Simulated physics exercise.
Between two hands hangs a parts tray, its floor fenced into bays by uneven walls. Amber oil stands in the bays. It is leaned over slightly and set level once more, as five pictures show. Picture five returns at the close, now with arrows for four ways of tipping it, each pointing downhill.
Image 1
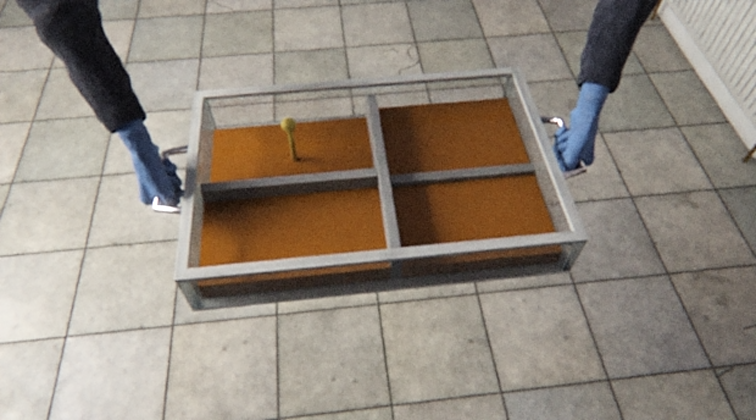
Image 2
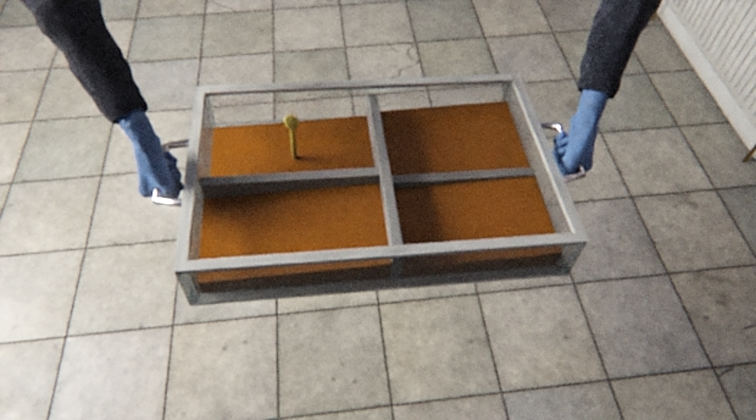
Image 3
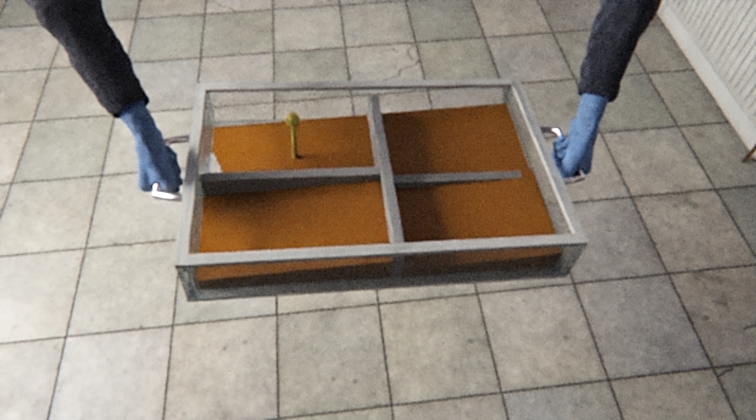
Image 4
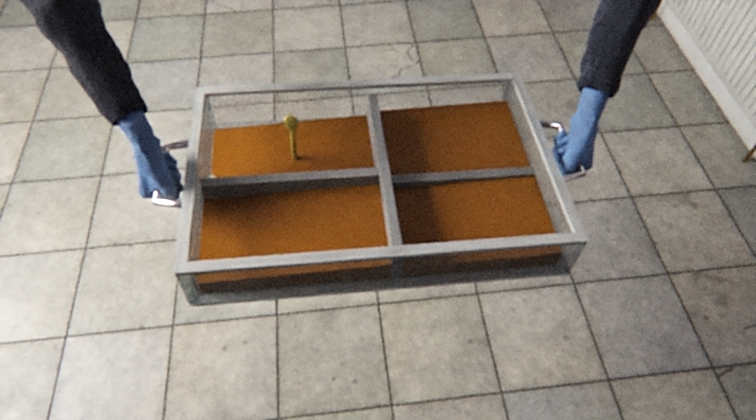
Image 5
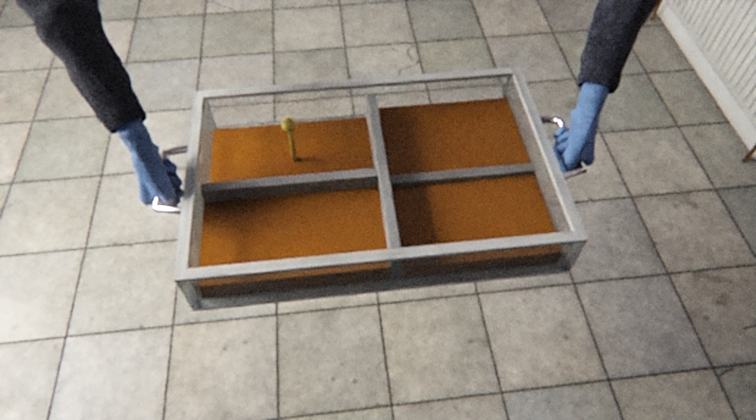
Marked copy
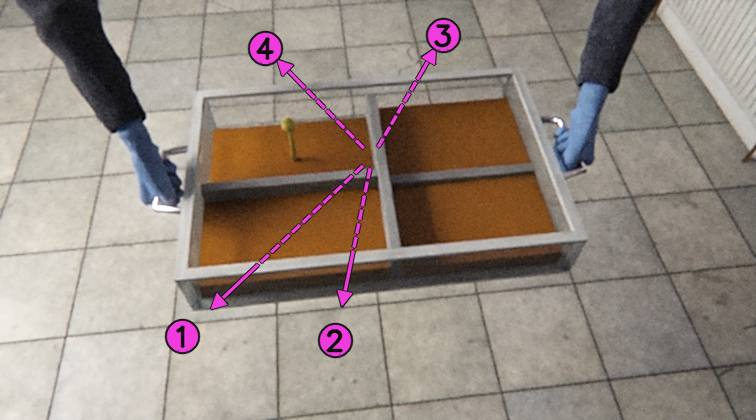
Gloved hands tilting a divided metal tray of amber liquid slightly toward the back right, then levelling it above a tiled floor.
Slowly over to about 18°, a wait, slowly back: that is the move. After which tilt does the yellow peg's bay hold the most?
Take 4.
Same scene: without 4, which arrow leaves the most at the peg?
3 it is.
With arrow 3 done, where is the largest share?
The back right bay.
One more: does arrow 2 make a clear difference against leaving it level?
No.
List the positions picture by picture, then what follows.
The tray is level; deepest in the front left bay, at (296, 231), shallowest in the back left; yellow peg at (289, 125).
Tipped about 3° down to the back right; no wall is crossed.
Tipped about 5° down to the back right; liquid runs over the wall between the front right and back right bays; yellow peg at (293, 120).
Tipped about 3° down to the back right; no wall is crossed.
The tray is level; deepest in the front left bay, at (296, 231), shallowest in the back left; yellow peg at (289, 125).
On the marked copy, 1 ends at (215, 305); 2 ends at (343, 301); 3 ends at (432, 52); 4 ends at (281, 63).
If 1 is chosen, about 11 % of the liquid ends in the peg's bay; about 9 % goes over the rim.
If 2 is chosen, about 11 % of the liquid ends in the peg's bay; nothing spills.
If 3 is chosen, about 19 % of the liquid ends in the peg's bay; about 3 % goes over the rim.
If 4 is chosen, about 33 % of the liquid ends in the peg's bay; nothing spills.
